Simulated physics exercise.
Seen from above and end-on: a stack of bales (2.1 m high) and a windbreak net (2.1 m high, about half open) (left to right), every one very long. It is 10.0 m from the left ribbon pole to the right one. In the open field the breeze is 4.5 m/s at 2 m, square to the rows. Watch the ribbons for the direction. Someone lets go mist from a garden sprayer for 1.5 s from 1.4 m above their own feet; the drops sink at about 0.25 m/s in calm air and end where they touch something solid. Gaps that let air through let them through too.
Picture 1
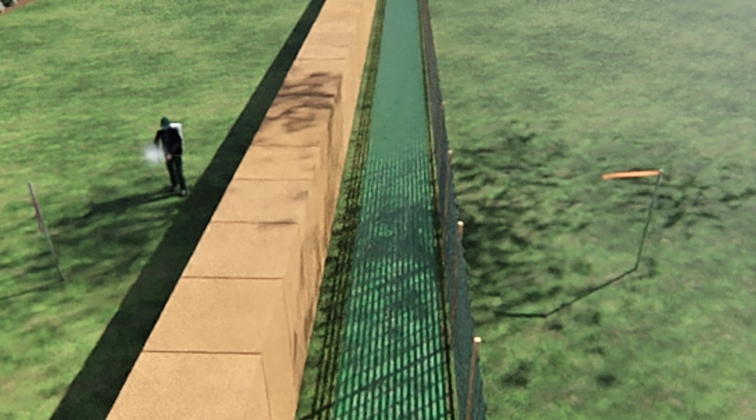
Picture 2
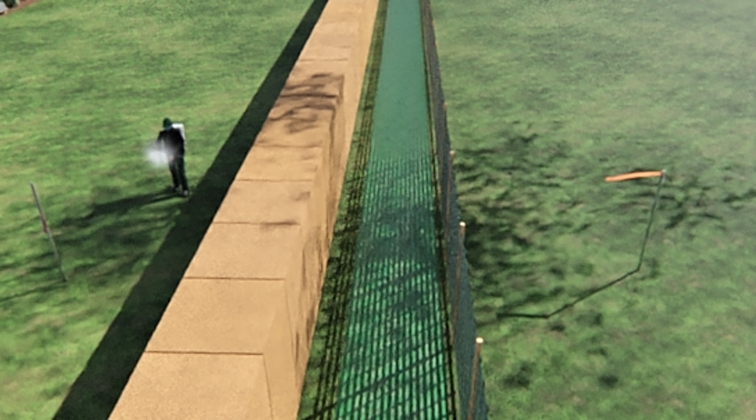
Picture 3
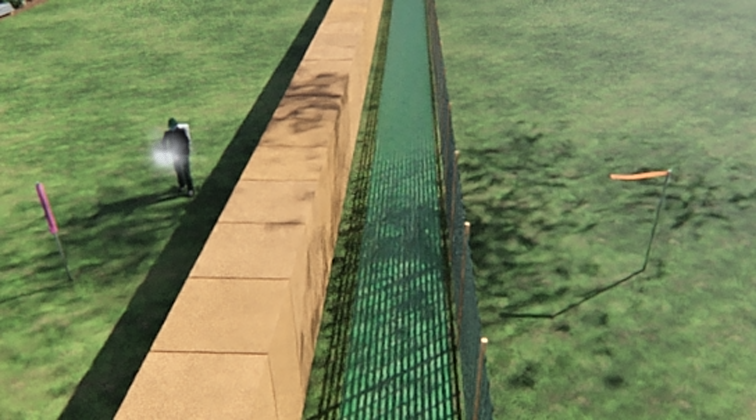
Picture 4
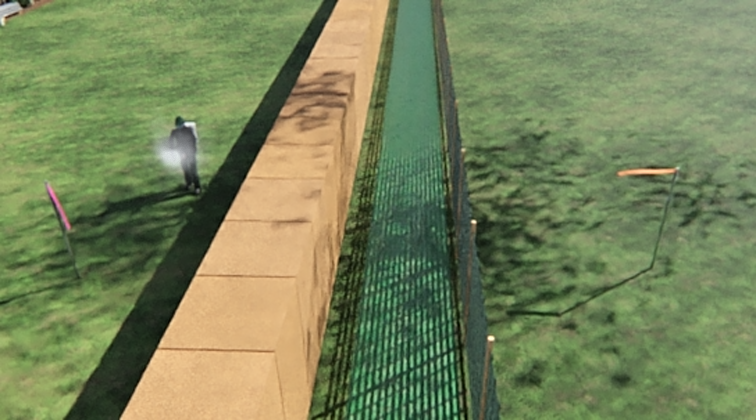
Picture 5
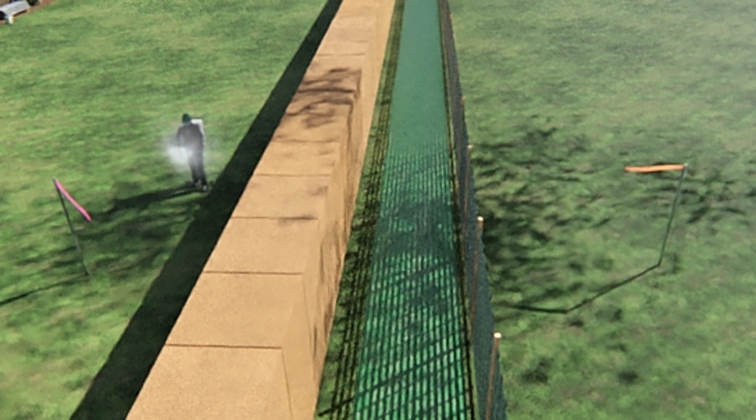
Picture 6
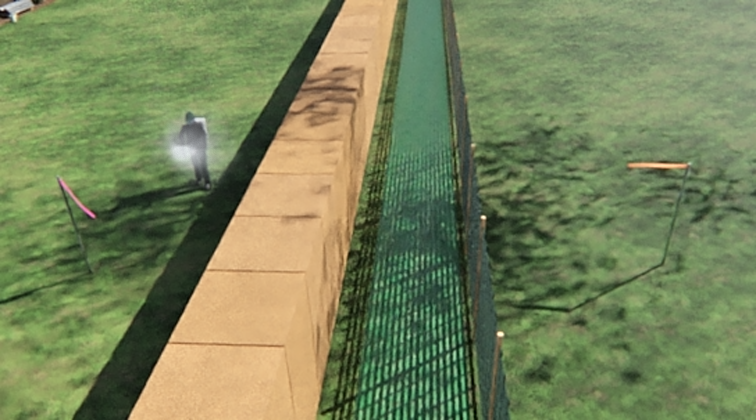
The clip shows a dark-clothed figure left of a long tan stack and green netting, seen from above, as a small pale mist puff spreads; the left pink ribbon hangs, then swings slightly right, while the orange one streams left.
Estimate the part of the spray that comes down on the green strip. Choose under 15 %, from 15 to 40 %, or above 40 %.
The share landing there is under 15 %.
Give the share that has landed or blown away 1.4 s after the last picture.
Some 0 per cent.
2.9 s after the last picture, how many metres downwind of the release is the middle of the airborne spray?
About 1.0 m.
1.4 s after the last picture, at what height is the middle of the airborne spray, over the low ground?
Roughly 1.6 m up.
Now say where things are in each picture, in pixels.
In the first picture, the left ribbon ends at (41, 233), hanging almost straight, the spray in the air spans x = 145 to 160 around y = 150 and it comes from (156, 151).
In the second picture, the right ribbon ends at (607, 180), leaning 85 degrees to the left, the spray in the air spans x = 150 to 170 around y = 155 and the green one passes (396, 263).
In the third picture, the left ribbon ends at (55, 233), hanging almost straight, the spray in the air spans x = 155 to 180 around y = 155 and the top of the stack of bales crosses (303, 121).
In the fourth picture, the right ribbon ends at (619, 174), leaning 85 degrees to the left, the spray in the air spans x = 155 to 195 around y = 150 and the green one passes (409, 192).
In the fifth picture, the left ribbon ends at (90, 220), leaning 20 degrees to the right and the spray in the air spans x = 160 to 215 around y = 150.
In the sixth picture, the right ribbon ends at (629, 166), leaning 90 degrees to the left, the spray in the air spans x = 160 to 220 around y = 145 and the top of the windbreak net crosses (468, 114).
Then, 1.4 s after the last picture, 100 % is in the air or yet to come; 0 % lies on the green strip; the middle of what still flies is 1.5 m above the low ground, near (205, 142).
Then, 2.9 s after the last picture, 94 % is in the air or yet to come; 0 % lies on the green strip; the middle of what still flies is 1.7 m above the low ground, near (217, 134).
Then, 6.9 s after the last picture, 69 % is in the air or yet to come; 0 % lies on the green strip; the middle of what still flies is 1.8 m above the low ground, near (144, 127).
Then, 18.9 s after the last picture, 14 % is in the air or yet to come; 0 % lies on the green strip; the middle of what still flies is 1.6 m above the low ground, near (42, 132).
Then, 43.9 s after the last picture, 0 % is in the air or yet to come; 0 % lies on the green strip.
